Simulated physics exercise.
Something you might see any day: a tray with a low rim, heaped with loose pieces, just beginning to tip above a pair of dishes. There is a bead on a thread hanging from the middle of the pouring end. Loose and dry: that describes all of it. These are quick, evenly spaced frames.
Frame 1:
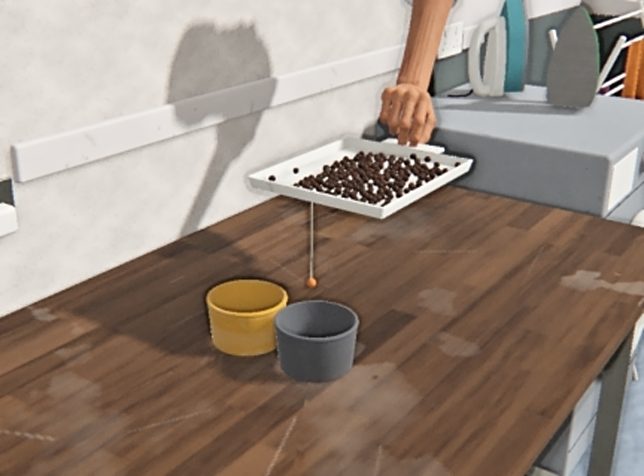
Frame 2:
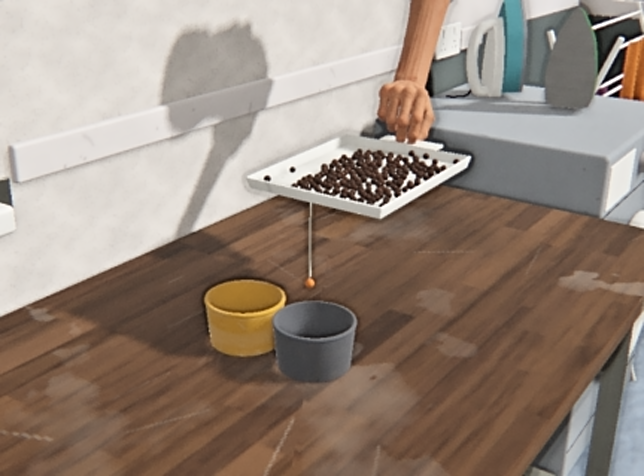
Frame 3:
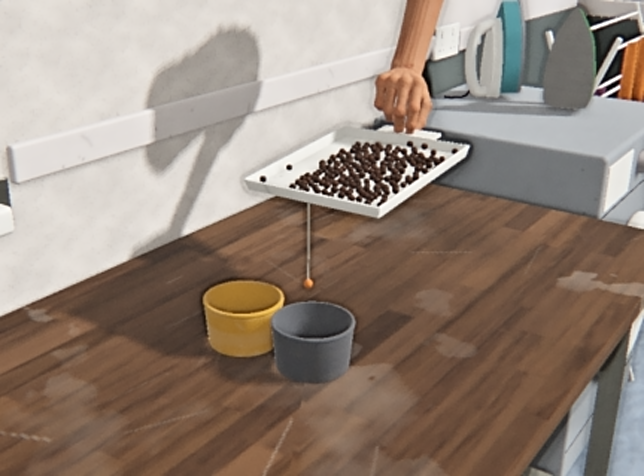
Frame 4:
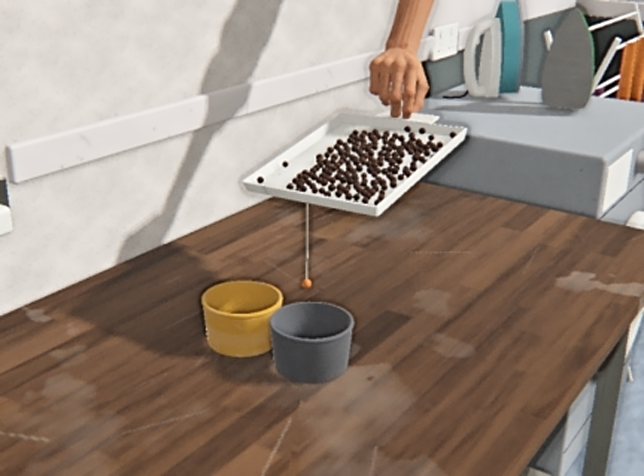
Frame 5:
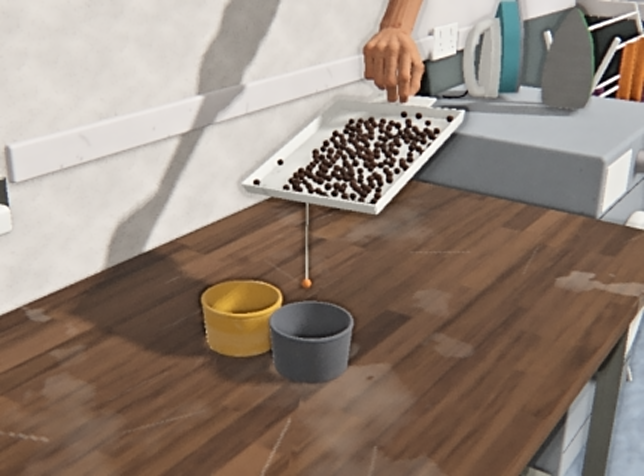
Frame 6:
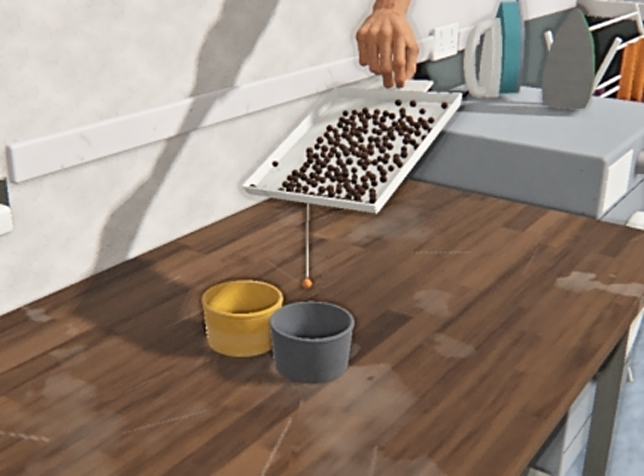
On a wooden worktop with a yellow dish and a grey dish, a hand holds a white tray of dark round balls above them, then gradually tilts it toward the dishes as the balls shift slightly and a bead hangs beneath.
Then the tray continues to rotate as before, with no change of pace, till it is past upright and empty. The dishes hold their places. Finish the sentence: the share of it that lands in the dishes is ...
... above one half.
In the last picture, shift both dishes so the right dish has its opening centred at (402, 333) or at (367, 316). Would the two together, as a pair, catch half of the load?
For the earlier try a smaller portion is kept, for the later one a smaller portion.
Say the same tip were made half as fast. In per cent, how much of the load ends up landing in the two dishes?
Roughly 80 in a hundred.
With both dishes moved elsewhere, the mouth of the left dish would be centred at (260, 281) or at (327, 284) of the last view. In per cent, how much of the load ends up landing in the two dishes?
50 and 0 in a hundred.
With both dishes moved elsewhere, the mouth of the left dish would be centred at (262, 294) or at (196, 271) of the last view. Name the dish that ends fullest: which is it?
The dish at left, then the dish at right.
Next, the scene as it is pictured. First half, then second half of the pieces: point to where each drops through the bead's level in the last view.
First around (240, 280), afterwards around (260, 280).
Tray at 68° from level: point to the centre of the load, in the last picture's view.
The load is centred near (275, 201).
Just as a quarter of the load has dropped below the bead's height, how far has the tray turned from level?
Close to 75 degrees, I reckon.
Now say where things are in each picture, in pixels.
Corners of the pouring end near (252, 176) and (382, 207), level; middle of the load near (375, 178), chocolate balls; left dish near (223, 328); right dish near (292, 353); bead on its thread near (311, 283), in the first picture.
Corners of the pouring end near (250, 177) and (380, 207), level; middle of the load near (373, 177), in the second picture.
Corners of the pouring end near (248, 179) and (378, 206), tipped barely, lowest at the left corner; middle of the load near (371, 172), in the third picture.
Corners of the pouring end near (246, 181) and (376, 205), tipped a little, lowest at the left corner; middle of the load near (369, 164), in the fourth picture.
Corners of the pouring end near (245, 182) and (374, 204), tipped clearly, lowest at the left corner; middle of the load near (365, 157), near a quarter on the move, in the fifth picture.
Corners of the pouring end near (245, 185) and (374, 203), tipped clearly, lowest at the left corner; middle of the load near (359, 154), all but a few on the move; left dish near (218, 329); right dish near (288, 354), in the sixth picture.
Shortly afterwards, tray tipped steeply; near half on the tray; only a few in the right dish; a little in the left dish; only a few outside both; near a quarter in the air.
Next, tray tipped past a quarter turn; only a few on the tray; a little in the right dish; near half in the left dish; near a quarter outside both; a little in the air.
Some moments later, tray tipped past a quarter turn; a little in the right dish; near two thirds in the left dish; near a quarter outside both.
In the end, tray tipped past a quarter turn; a little in the right dish; near two thirds in the left dish; near a quarter outside both.
